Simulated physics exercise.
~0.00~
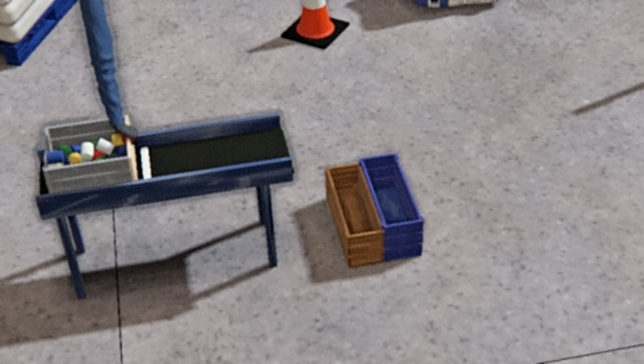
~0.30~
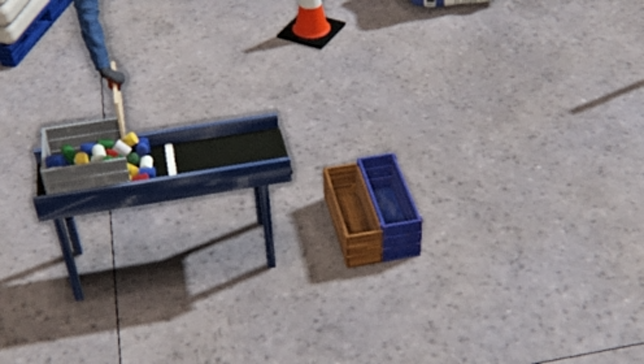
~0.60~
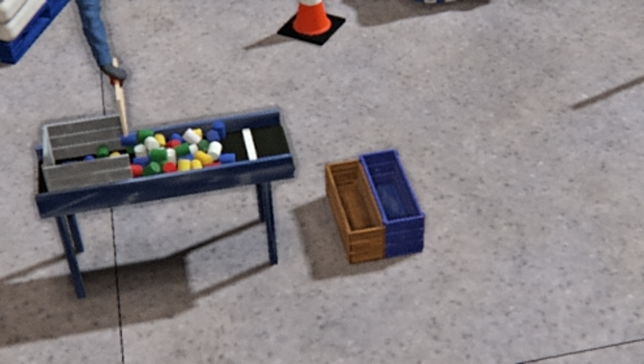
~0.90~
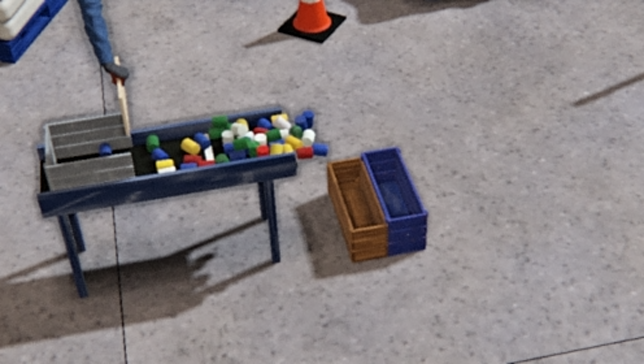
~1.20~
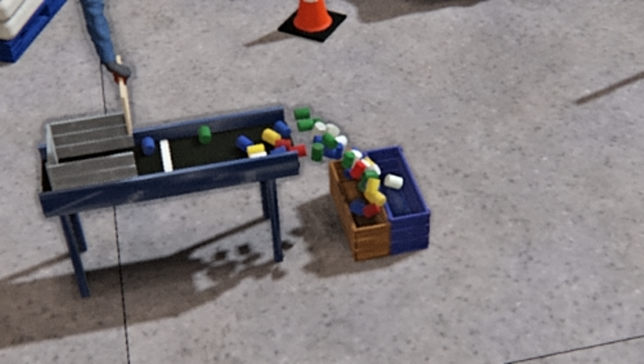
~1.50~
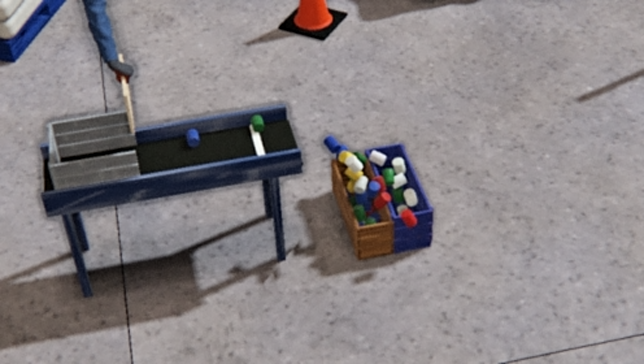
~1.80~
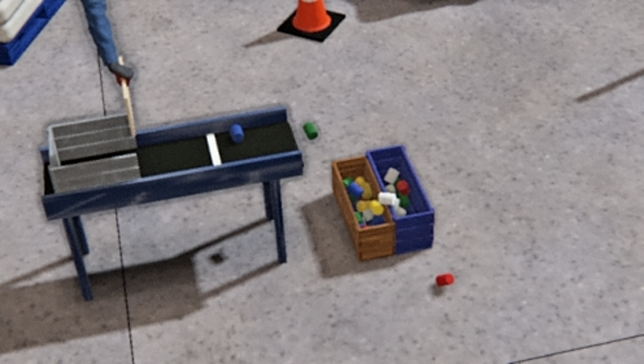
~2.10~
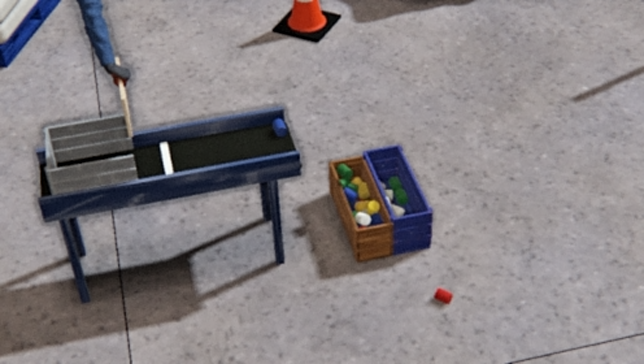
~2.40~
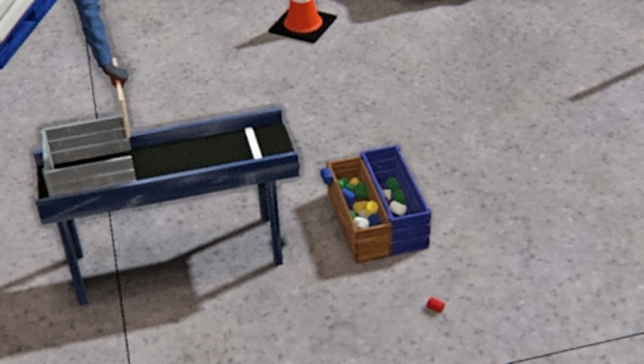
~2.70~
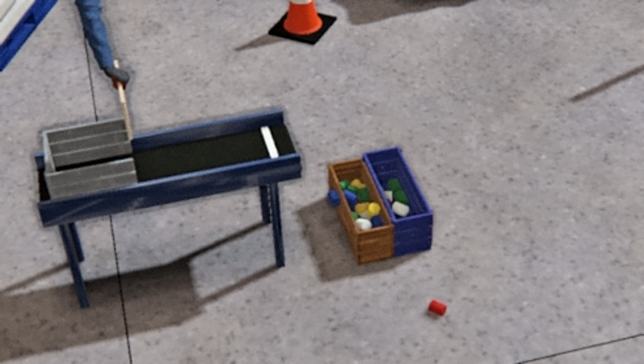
A dark conveyor on blue legs stands on a grey concrete floor, seen from above at an angle, with a grey pen of small colourful jars at its left end and a brown wooden box and blue tub side by side to the right. An orange cone sits behind. A blue-sleeved arm at the pen raises the gate, and the jars spread rightward along the belt. They pour off the end in a loose stream and tumble into both containers. One red jar drops beyond the tub, and a last blue one rolls off late. Finally the belt is empty, most jars lie in the containers, and the red one rests on the floor.
